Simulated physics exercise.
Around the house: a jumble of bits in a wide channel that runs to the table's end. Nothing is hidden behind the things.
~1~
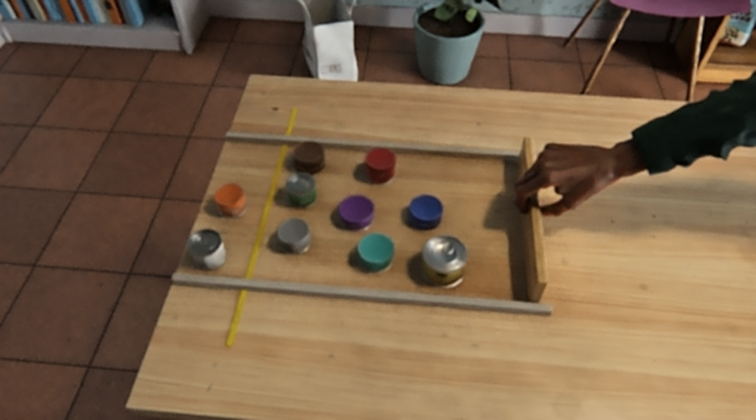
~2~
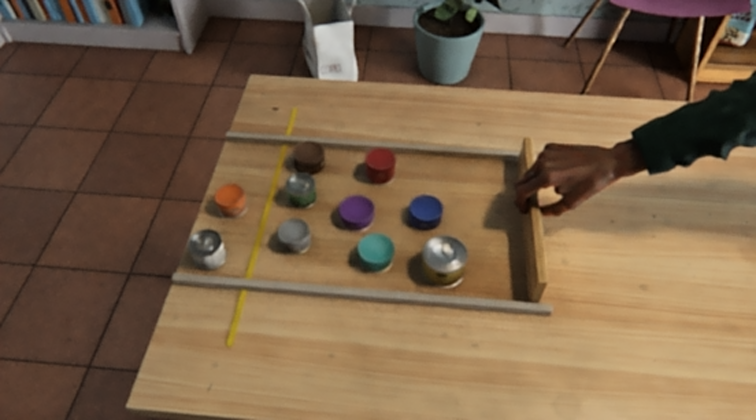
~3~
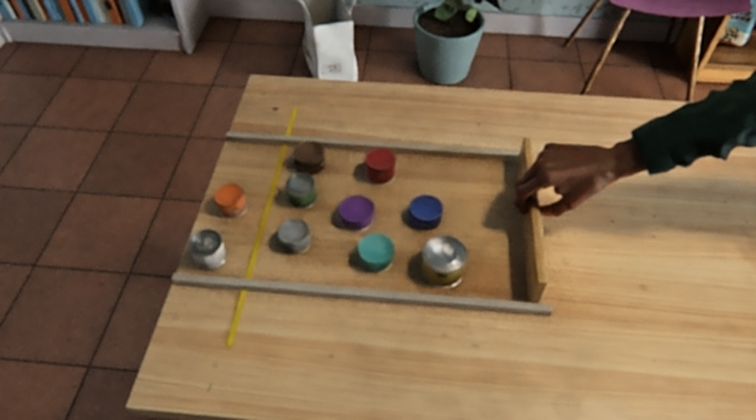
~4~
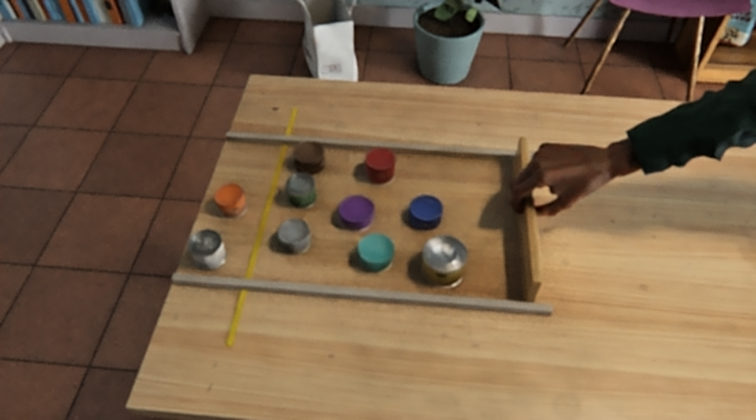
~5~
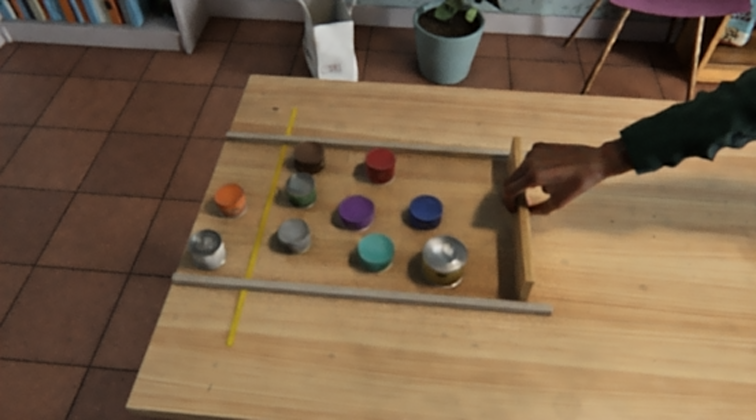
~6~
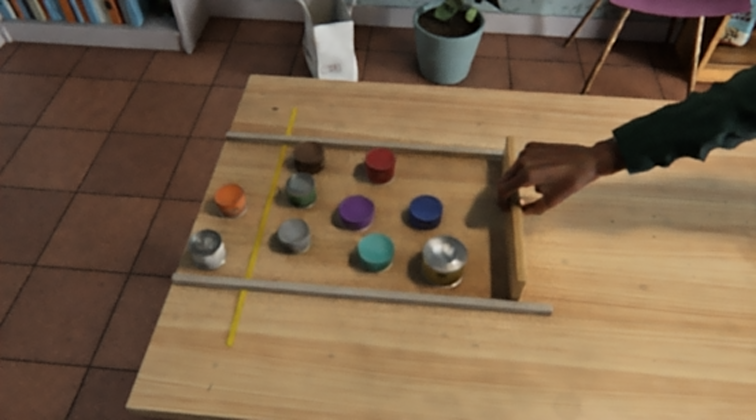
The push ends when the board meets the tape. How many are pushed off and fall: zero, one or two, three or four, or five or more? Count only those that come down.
In the end the number that fall off is one or two.
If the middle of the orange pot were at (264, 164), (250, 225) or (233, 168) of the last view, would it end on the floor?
Place by place, it stays on; comes down; survives.
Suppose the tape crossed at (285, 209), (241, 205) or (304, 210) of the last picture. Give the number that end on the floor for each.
It would be 0, 5 and 0.
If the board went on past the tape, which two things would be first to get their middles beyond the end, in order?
In order: The white pot, then the turquoise tin.
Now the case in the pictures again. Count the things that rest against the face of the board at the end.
That makes 4.
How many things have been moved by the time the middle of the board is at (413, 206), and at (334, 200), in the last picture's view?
At the one place 3, at the other 8.
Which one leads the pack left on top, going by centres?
The turquoise tin.
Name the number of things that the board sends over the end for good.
Exactly 1.
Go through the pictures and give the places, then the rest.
White pot (208, 250); orange pot (231, 201); brown tub (309, 158); board (531, 215); tape (268, 207), in the first frame.
Orange pot (231, 201); turquoise tin (376, 253), in the second frame.
Brown tub (309, 158); blue tub (426, 213), in the third frame.
White pot (208, 250); green tin (302, 191), in the fourth frame.
Orange pot (231, 201); yellow tin (444, 261), in the fifth frame.
White pot (208, 250); orange pot (231, 201); brown tub (309, 158); board (513, 213); tape (268, 207), in the sixth frame.
A little later, none off yet; white pot at rest near (208, 250); orange pot at rest near (231, 201); brown tub at rest near (309, 158).
When it is over, the number that fall off is one or two; down, white pot.
